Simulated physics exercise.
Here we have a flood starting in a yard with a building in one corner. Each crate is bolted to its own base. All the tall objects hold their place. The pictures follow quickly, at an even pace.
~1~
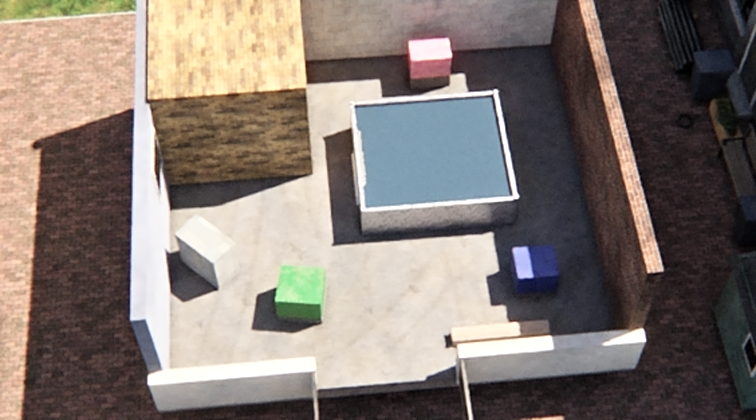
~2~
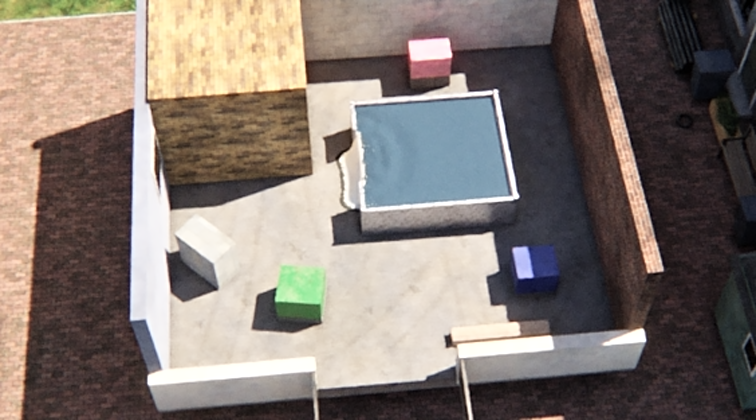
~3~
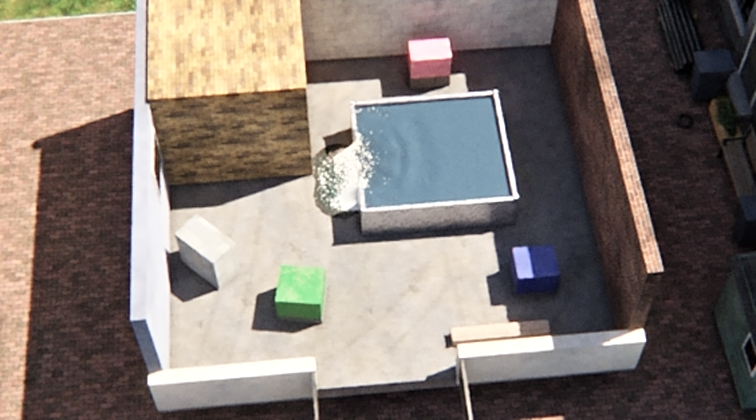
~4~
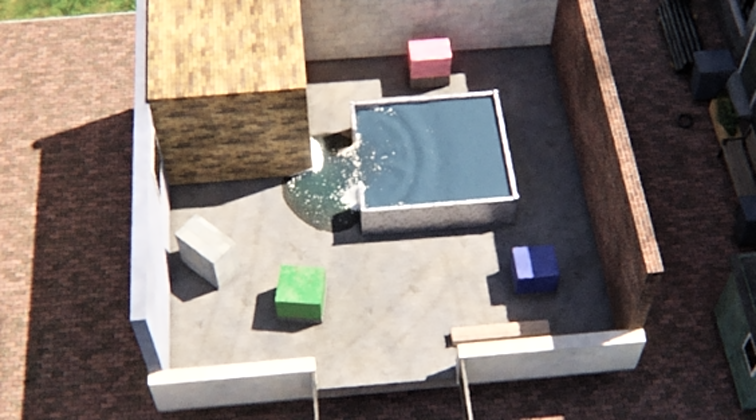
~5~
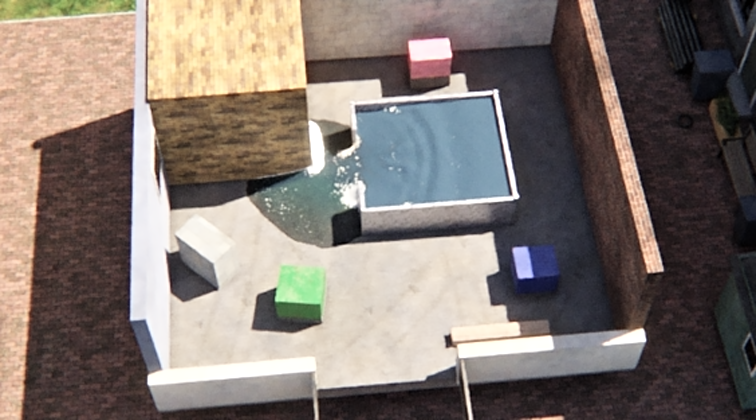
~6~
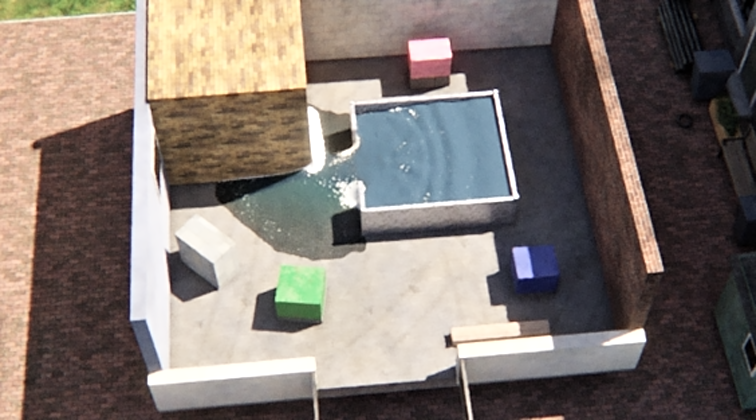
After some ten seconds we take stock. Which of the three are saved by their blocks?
The blue crate gets wet; the green crate gets wet; the pink crate stays dry.
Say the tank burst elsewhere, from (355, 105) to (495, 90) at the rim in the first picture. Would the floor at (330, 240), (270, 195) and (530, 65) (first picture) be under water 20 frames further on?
In turn: Flooded, free of water, wet.
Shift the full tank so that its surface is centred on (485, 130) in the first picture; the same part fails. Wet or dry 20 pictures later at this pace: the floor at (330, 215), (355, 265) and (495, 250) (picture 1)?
One after the other: Awash, wet, free of water.
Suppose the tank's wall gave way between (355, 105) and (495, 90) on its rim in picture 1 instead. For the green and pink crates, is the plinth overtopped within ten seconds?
Then: The green crate takes water; the pink crate ends up wet.
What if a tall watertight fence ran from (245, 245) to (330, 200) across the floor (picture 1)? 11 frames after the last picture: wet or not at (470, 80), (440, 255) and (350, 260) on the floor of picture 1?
In turn: Clear, clear, under water.
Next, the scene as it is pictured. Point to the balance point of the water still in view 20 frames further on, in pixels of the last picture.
Around (359, 190).
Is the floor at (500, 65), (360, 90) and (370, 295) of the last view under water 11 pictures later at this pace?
In that order: Not flooded, awash, not flooded.
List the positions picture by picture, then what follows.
The tank at (432, 152) is whole and still, in the first frame.
The front is at (345, 153), out from the gap at (360, 171), in the second frame.
Water pours out at (360, 173) and has run to (321, 155), in the third frame.
Water pours out at (360, 173) and has run to (289, 199), in the fourth frame.
Water pours out at (360, 173) and has run to (254, 196), in the fifth frame.
Water pours out at (360, 173) and has run to (221, 183), in the sixth frame.
A moment on, water covers 25 % of the floor; the blue crate not reached, the green crate water round its plinth, the pink crate not reached.
Next, water covers 35 % of the floor; the blue crate not reached, the green crate water round its plinth, the pink crate water round its plinth.
Then, water covers 45 % of the floor; the blue crate not reached, the green crate water round its plinth, the pink crate water round its plinth.
Later, water covers 85 % of the floor; the blue crate water round its plinth, the green crate water round its plinth, the pink crate water round its plinth.
In the end, water covers 100 % of the floor; the blue crate was topped, the green crate was topped, the pink crate stayed above the water.
